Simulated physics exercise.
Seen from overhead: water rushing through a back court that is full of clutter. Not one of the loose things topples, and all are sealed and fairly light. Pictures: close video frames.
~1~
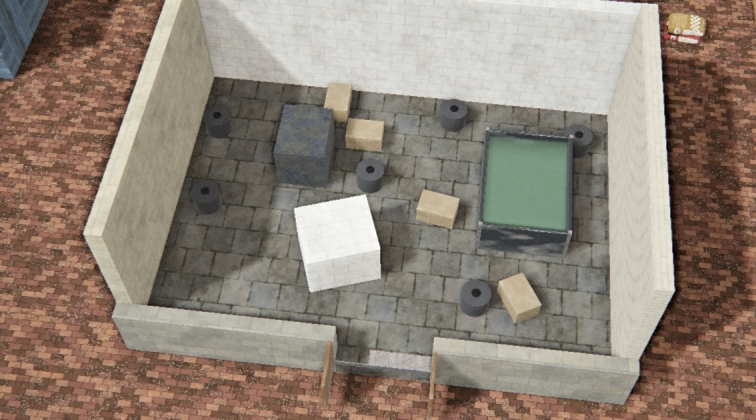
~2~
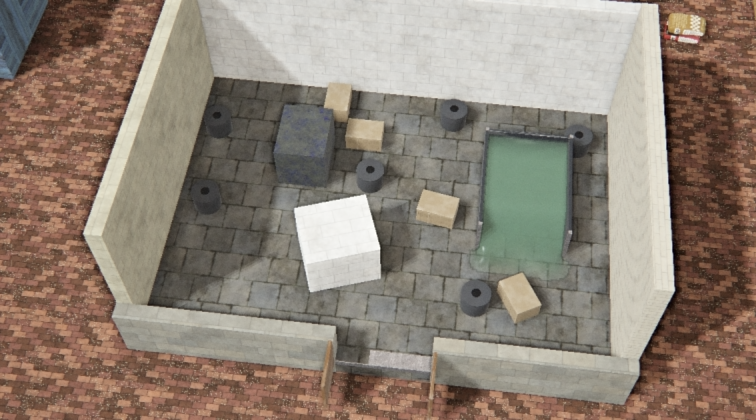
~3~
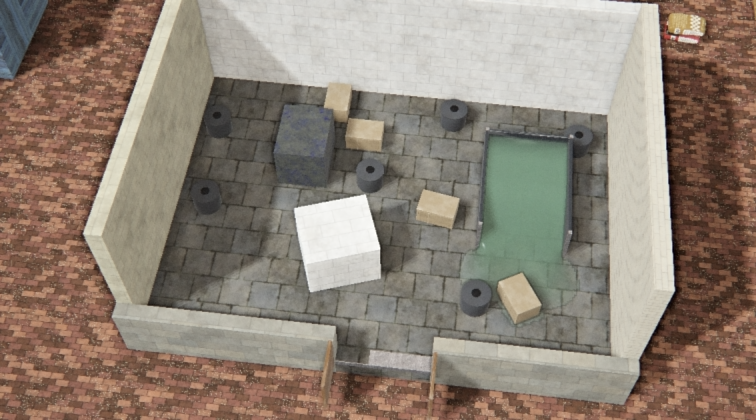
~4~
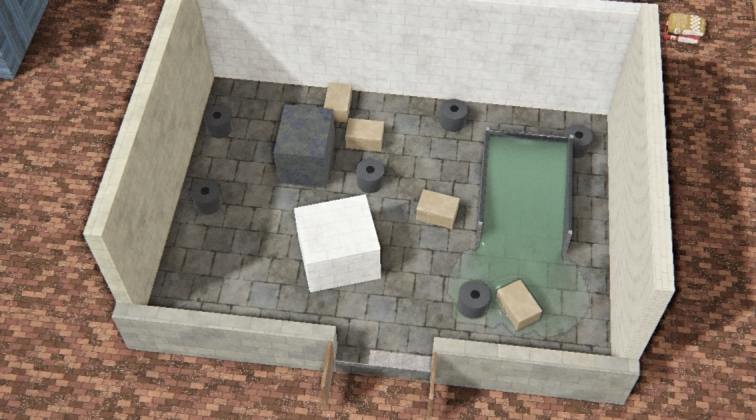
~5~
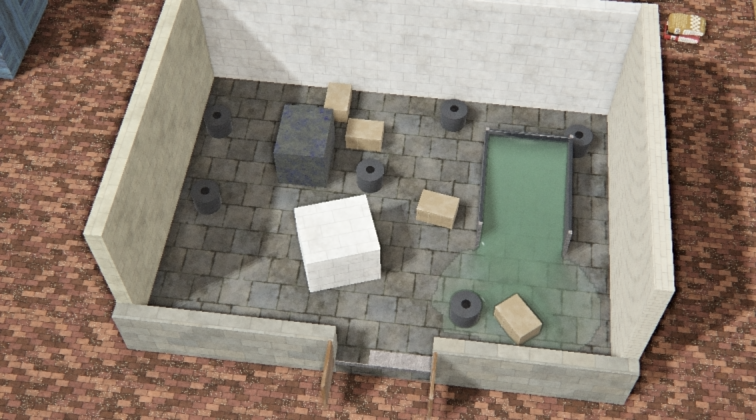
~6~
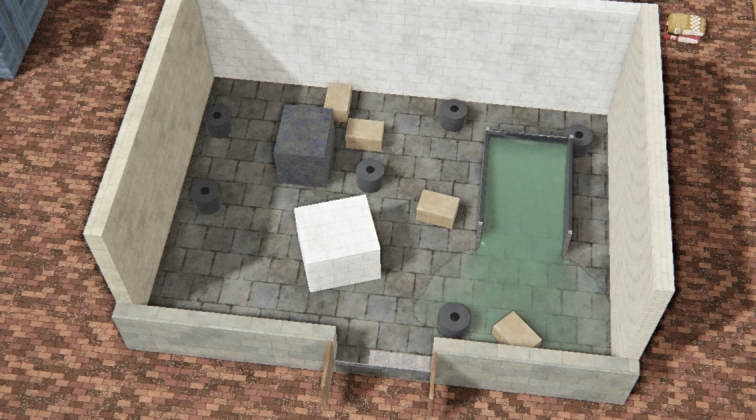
Green water pours from a tank across a walled court, then shifts a crate and a tub.
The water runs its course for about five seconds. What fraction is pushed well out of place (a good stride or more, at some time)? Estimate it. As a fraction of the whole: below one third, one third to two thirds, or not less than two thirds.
The fraction is below one third.
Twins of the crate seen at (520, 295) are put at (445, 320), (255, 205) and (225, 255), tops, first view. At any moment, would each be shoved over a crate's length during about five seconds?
In sequence: Knocked well away; hardly budges; hardly budges.
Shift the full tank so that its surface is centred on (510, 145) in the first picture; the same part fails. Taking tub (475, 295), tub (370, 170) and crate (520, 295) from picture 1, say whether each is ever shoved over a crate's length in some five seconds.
Item one travelled far enough, item two not displaced far, item three travelled far enough.
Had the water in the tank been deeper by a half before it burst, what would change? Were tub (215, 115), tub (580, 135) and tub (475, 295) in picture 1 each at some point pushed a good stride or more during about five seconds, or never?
Well, in sequence: Not carried that far, carried that far, carried that far.
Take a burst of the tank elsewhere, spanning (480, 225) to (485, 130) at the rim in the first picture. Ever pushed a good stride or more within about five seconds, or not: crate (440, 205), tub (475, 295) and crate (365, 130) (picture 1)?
Each in turn, ends up that far off, never travels that far, ends up that far off.
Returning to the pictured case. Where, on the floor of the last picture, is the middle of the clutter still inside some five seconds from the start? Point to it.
Average floor point: Approx. (363, 170).
A moment on, 2 of 10 are well off their spots; 1 afloat.
Next, 2 of 10 are well off their spots; 1 afloat.
Later, 2 of 10 are well off their spots; 0 afloat.
In the end, 3 of 10 are well off their spots, and 3 have been at some point; 0 afloat.
